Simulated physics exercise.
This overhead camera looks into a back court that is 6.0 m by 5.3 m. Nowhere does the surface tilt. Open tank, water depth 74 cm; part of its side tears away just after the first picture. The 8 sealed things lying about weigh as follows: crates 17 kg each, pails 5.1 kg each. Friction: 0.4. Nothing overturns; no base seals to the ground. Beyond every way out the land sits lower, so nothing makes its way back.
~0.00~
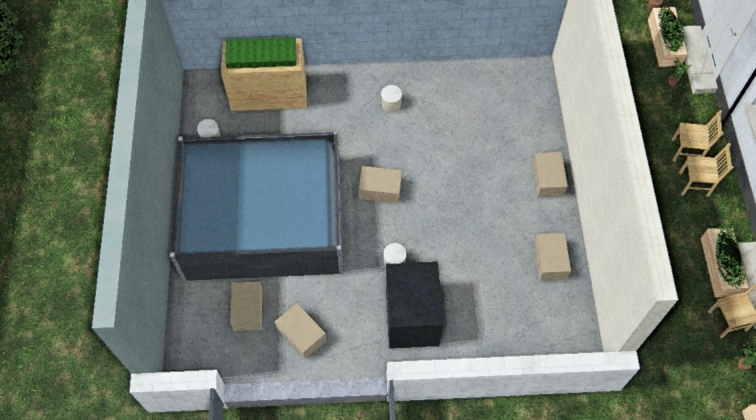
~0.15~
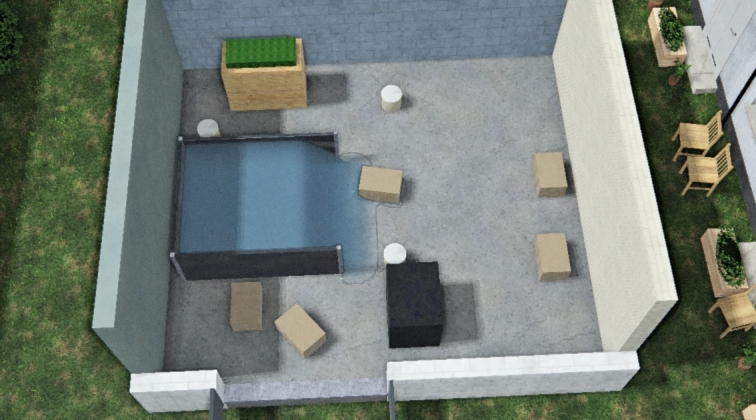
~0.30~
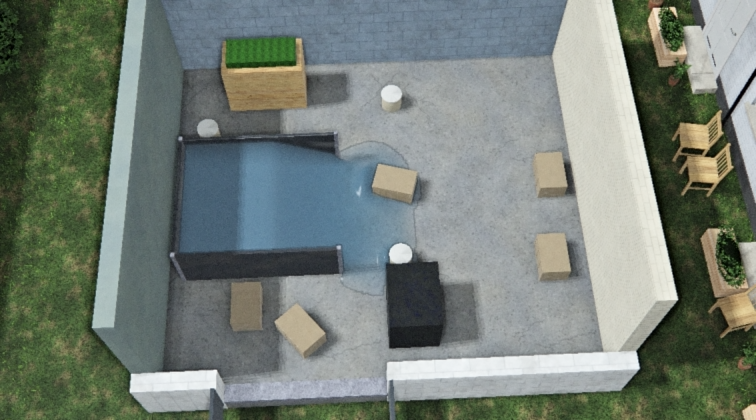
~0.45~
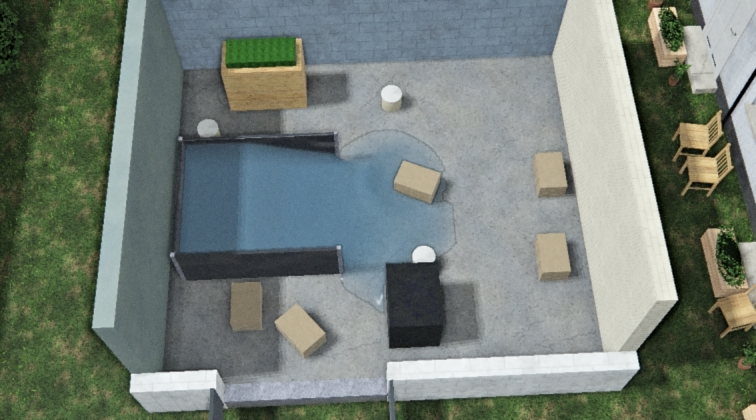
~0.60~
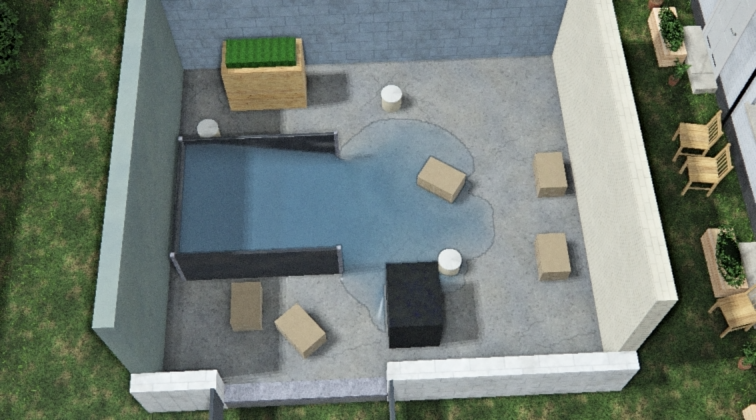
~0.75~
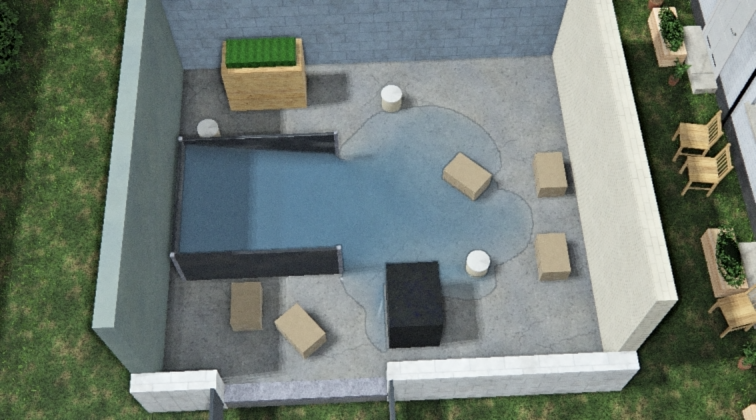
In this clip, the right side of a water-filled tank in a walled courtyard opens and water spreads rightward across the grey floor, pushing a tan crate and then a white pail to the right while the other objects stay still.
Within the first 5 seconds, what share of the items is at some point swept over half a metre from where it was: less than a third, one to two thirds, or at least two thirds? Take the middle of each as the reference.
One to two thirds.
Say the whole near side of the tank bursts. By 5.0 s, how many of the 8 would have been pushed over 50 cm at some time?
2.
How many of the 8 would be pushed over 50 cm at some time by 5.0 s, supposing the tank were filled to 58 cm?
5.
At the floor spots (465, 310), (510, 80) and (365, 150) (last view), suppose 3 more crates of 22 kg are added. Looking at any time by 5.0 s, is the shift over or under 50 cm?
Result, one by one: Exceeded, exceeded and exceeded.
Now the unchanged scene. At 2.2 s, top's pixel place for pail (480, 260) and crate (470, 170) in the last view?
First one near (573, 346), second near (546, 107).
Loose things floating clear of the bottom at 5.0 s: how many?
Of them, 4.
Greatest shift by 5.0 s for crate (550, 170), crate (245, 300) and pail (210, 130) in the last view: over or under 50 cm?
In order: Farther, not as far and not as far.
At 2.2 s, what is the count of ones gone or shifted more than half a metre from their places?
I make it 4.
After 1.1 s 2 of 8 are over 50 cm from their spots; 0 afloat.
After 2.2 s 4 of 8 are over 50 cm from their spots; 4 afloat.
After 3.5 s 4 of 8 are over 50 cm from their spots; 4 afloat.
After 5.0 s 5 of 8 are over 50 cm from their spots, and 5 have been at some point; 4 afloat.
